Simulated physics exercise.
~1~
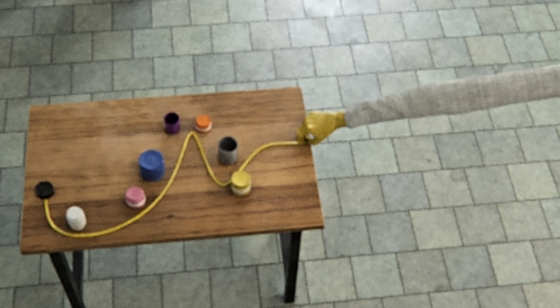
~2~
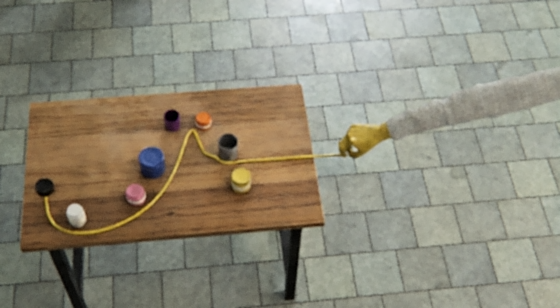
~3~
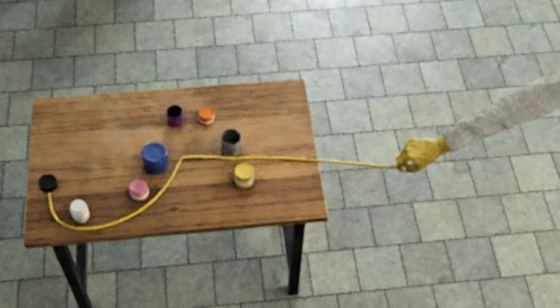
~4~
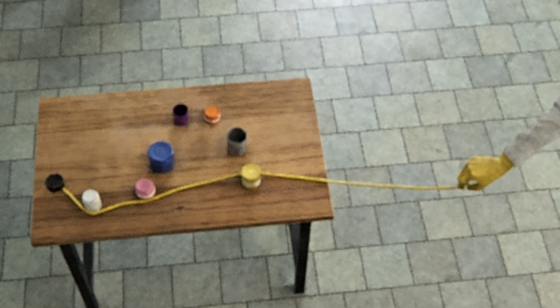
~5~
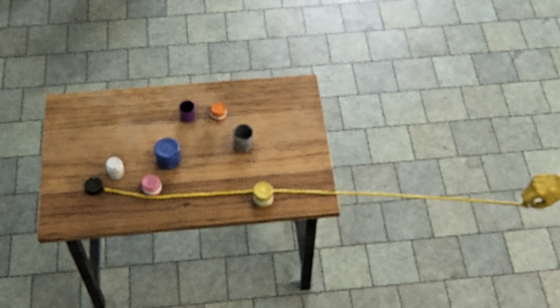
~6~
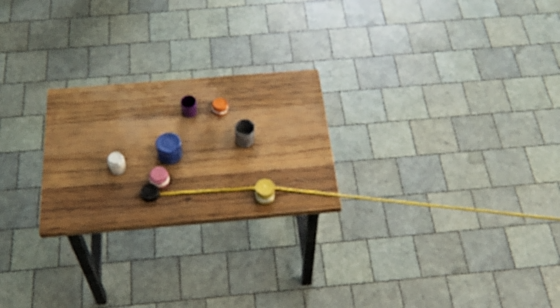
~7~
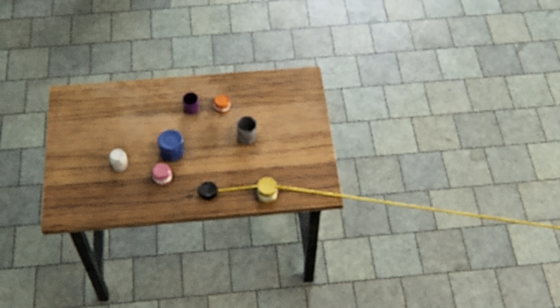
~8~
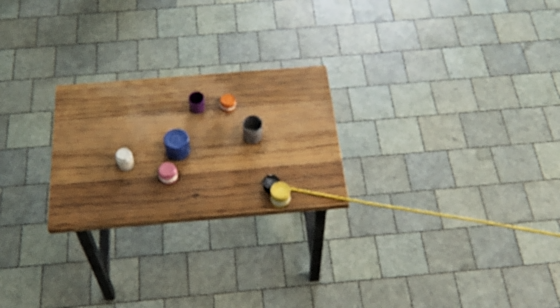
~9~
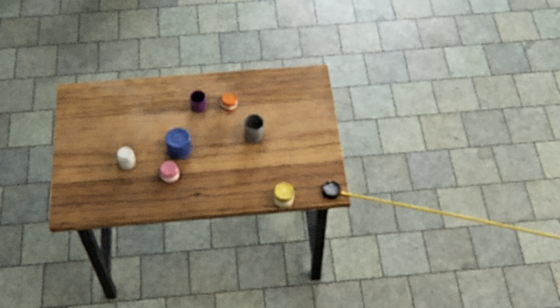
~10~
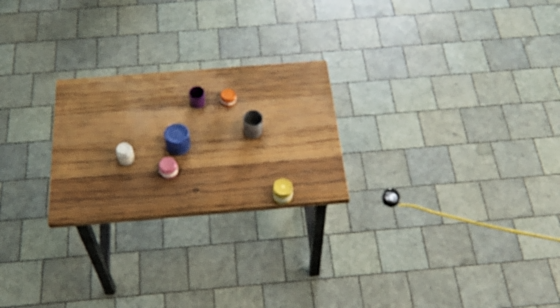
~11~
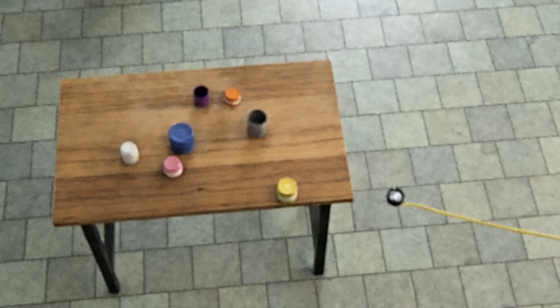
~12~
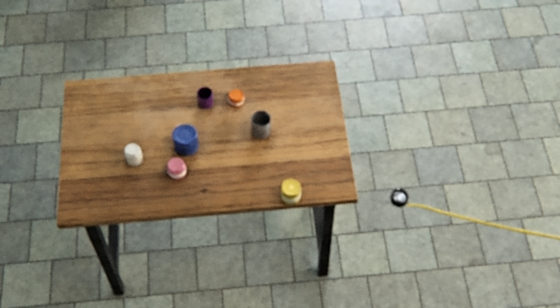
In this clip, a yellow-gloved hand pulls a yellow cord rightward across a wooden table, straightening it and shifting a white jar and yellow tin, before a small black base slides past the pink jar and tin, leaves the tabletop, and ends up right of the table.
